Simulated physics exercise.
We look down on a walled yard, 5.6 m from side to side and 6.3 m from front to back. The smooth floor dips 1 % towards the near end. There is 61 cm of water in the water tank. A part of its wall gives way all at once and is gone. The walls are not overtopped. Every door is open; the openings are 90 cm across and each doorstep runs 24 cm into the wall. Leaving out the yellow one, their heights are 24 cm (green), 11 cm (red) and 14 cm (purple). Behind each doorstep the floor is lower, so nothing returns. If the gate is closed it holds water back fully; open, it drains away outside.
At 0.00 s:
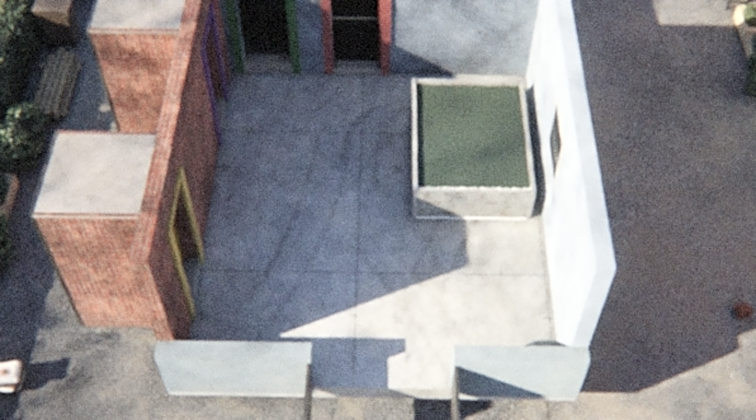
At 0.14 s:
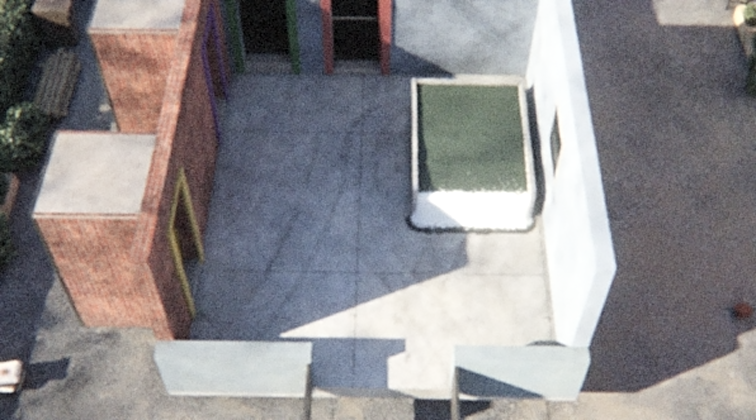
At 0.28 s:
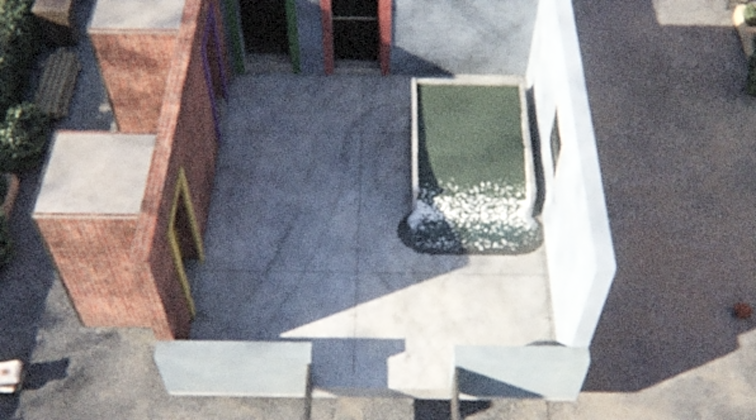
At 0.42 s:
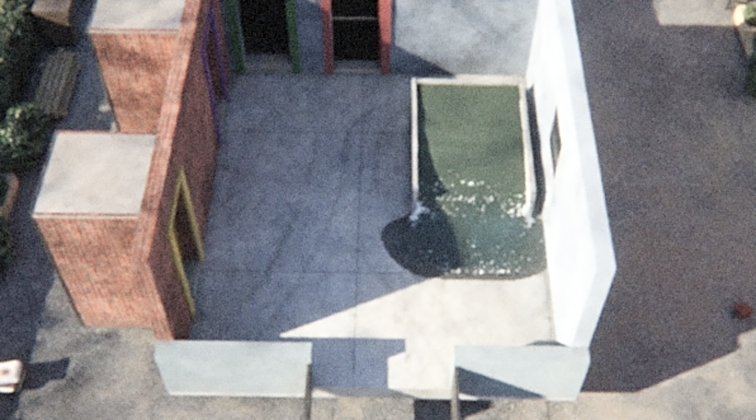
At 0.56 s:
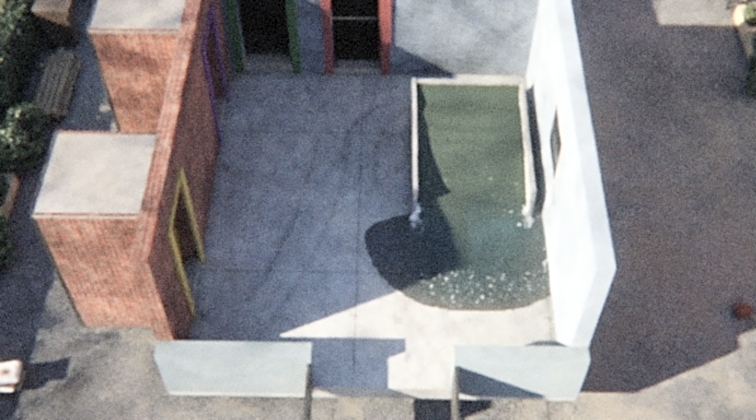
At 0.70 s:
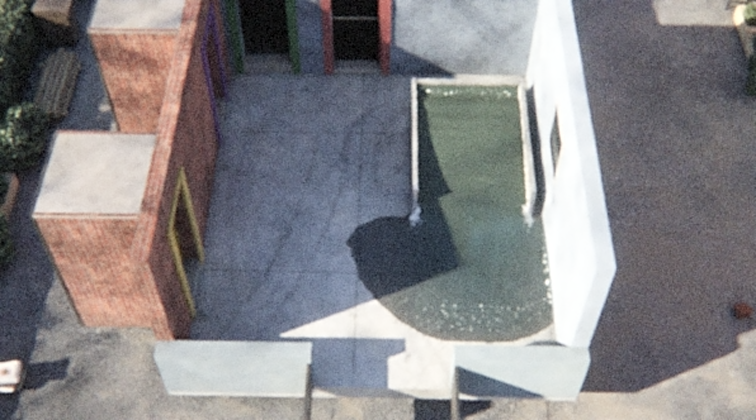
In a walled yard, a tank's near wall vanishes and water spreads across the floor.
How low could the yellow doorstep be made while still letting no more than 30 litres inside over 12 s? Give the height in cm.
Close to 10.5 cm is just enough.
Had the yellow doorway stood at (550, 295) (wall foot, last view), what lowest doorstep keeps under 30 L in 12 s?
About 18 cm.
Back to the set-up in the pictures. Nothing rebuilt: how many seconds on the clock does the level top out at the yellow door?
At about 5.0 s.
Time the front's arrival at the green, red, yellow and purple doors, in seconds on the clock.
Arrival: Green 7.0 s, red 8.0 s, yellow 3.6 s, purple 6.0 s.
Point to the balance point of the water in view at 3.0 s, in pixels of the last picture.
Around (465, 264).
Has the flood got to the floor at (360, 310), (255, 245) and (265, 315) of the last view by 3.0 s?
In that order: Flooded, dry, wet.
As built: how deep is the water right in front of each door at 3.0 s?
In cm: Green 0, red 0, yellow 0, purple 0.
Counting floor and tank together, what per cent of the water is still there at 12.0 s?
Roughly 56 in a hundred.
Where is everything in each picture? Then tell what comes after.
The first frame shows still water, 61 cm deep, in the water tank at (471, 136); the yellow door at (187, 251) is dry.
In the second frame, the gap is at (472, 208), the front 0.3 m out at (417, 227); the back of the water tank holds 61 cm.
In the third frame, water pours out at (472, 209) and has run 0.7 m, to (447, 251); about 10 cm deep outside, 61 cm at the back.
In the fourth frame, the front is at (452, 276), 1.2 m from the gap at (472, 209); 2.6 m2 of floor is wet, 61 cm left at the back.
In the fifth frame, the gap is at (472, 209), the front 1.8 m out at (445, 305); the back of the water tank holds 61 cm.
In the sixth frame, the front is at (442, 335), 2.3 m from the gap at (472, 209); 5.7 m2 of floor is wet, 56 cm left at the back; the yellow door at (187, 251), 4.7 m from the gap, is still 2.7 m from the nearest water.
After 1.4 s water covers 30 % of the floor, deepest (43 cm) near (549, 375); it has not reached the yellow door.
After 3.0 s water covers 40 % of the floor, deepest (36 cm) near (549, 375); it has not reached the yellow door.
After 12.0 s water covers 95 % of the floor, deepest (8 cm) near (530, 103); 6 cm at the yellow door, 1 litre in over its 17 cm doorstep.
At the yellow door as built, the water arrived by 3.7 s and peaked near 17 cm at 5.2 s.
Run again over the same 12 s with other heights there, 38 litres in over 9.5 cm, 19 litres over 11.5 cm. The limit of 30 litres is kept from about 10.5 cm up.
